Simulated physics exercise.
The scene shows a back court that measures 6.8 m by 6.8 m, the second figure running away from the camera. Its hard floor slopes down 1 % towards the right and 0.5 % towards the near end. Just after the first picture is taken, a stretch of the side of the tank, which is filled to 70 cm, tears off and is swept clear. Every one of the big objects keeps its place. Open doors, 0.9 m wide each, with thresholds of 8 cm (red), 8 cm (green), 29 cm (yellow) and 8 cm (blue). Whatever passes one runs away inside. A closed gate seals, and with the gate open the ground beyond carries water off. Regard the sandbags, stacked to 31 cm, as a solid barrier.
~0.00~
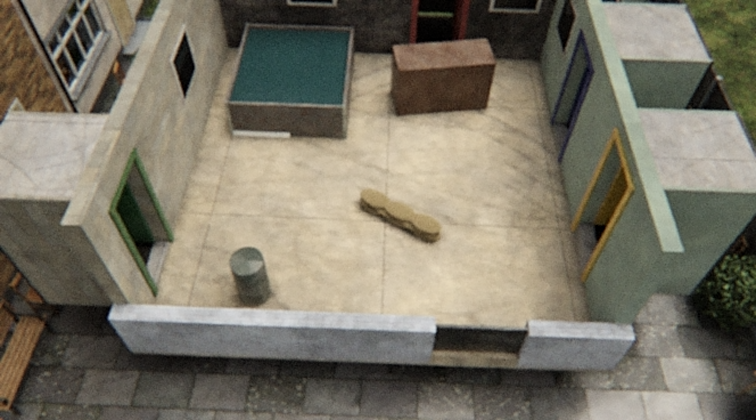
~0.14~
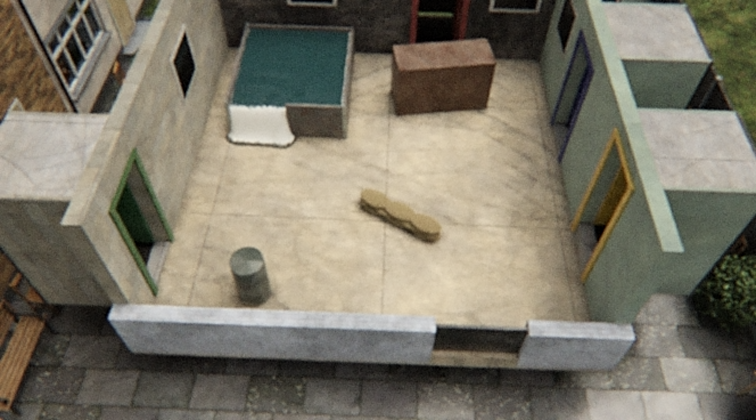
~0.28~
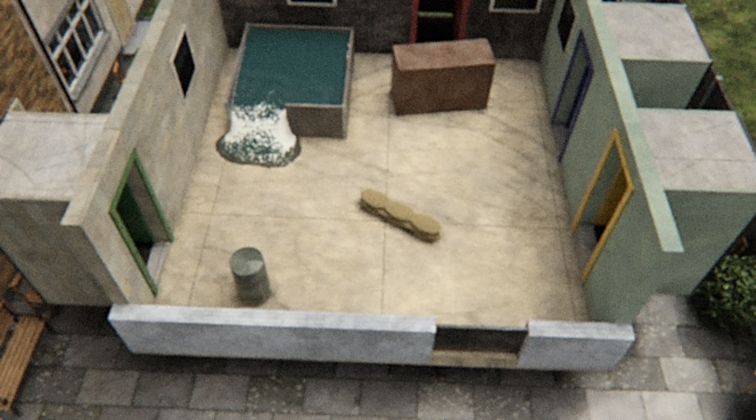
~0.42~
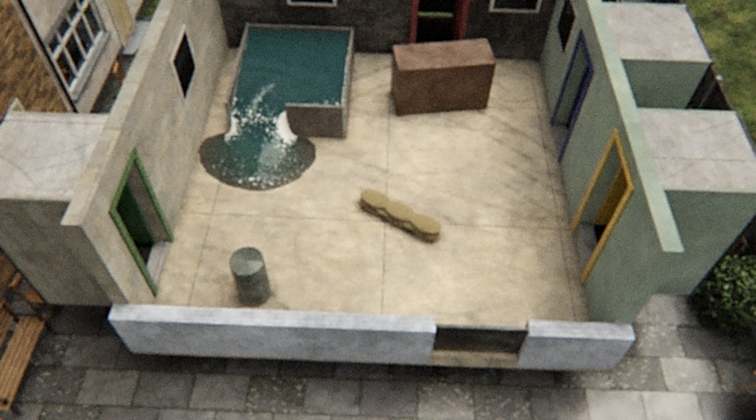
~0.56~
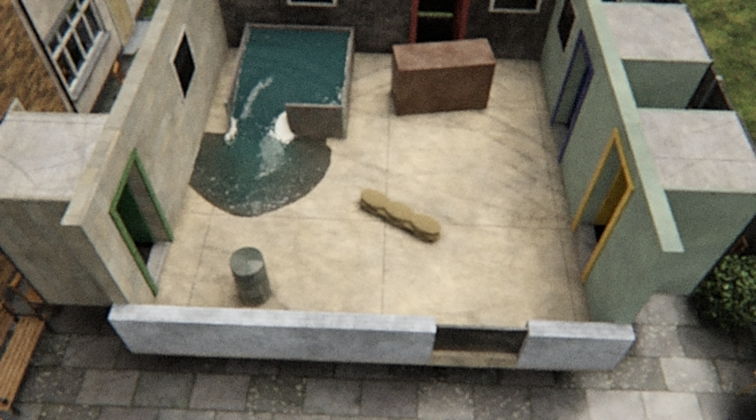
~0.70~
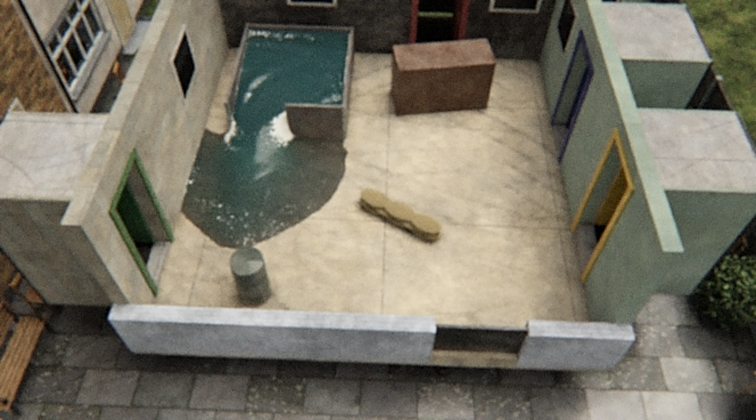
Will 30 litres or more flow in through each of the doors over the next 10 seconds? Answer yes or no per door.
Red door: No, green door: Yes, yellow door: No, blue door: No.
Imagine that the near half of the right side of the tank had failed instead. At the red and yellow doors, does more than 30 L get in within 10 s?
Checking each door against the limit: Red does not exceed it, yellow does not exceed it.
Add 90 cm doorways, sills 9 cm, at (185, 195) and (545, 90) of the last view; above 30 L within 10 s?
In that order: Above, not over.
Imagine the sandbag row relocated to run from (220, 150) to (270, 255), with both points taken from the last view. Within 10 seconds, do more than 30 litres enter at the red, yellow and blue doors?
Then the red door is short of it, the yellow door short of it, the blue door short of it.
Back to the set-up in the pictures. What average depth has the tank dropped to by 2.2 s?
Some 42 cm.
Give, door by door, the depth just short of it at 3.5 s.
Centimetres: Red 0 / green 18 / yellow 0 / blue 0.
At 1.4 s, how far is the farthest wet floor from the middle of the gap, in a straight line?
I'd say close to 4.4 m.
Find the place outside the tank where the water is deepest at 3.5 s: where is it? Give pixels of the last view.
Spot: Approx. (206, 330).
After 1.4 s water covers 25 % of the floor and is deepest (39 cm) near (250, 141); red door not reached, green door 12 cm at the sill, 0 L in, yellow door not reached, blue door not reached.
After 2.2 s water covers 35 % of the floor and is deepest (46 cm) near (173, 318); red door not reached, green door 13 cm at the sill, 5 L in, yellow door not reached, blue door not reached.
After 3.5 s water covers 45 % of the floor and is deepest (36 cm) near (206, 330); red door not reached, green door 18 cm at the sill, 40 L in, yellow door not reached, blue door not reached.
After 6.0 s water covers 65 % of the floor and is deepest (23 cm) near (565, 346); red door not reached, green door 18 cm at the sill, 181 L in, yellow door 18 cm at the sill, 0 L in, blue door 6 cm at the sill, 0 L in.
After 10.0 s water covers 95 % of the floor and is deepest (18 cm) near (589, 347); red door 6 cm at the sill, 0 L in, green door 10 cm at the sill, 259 L in, yellow door 14 cm at the sill, 0 L in, blue door 7 cm at the sill, 0 L in.
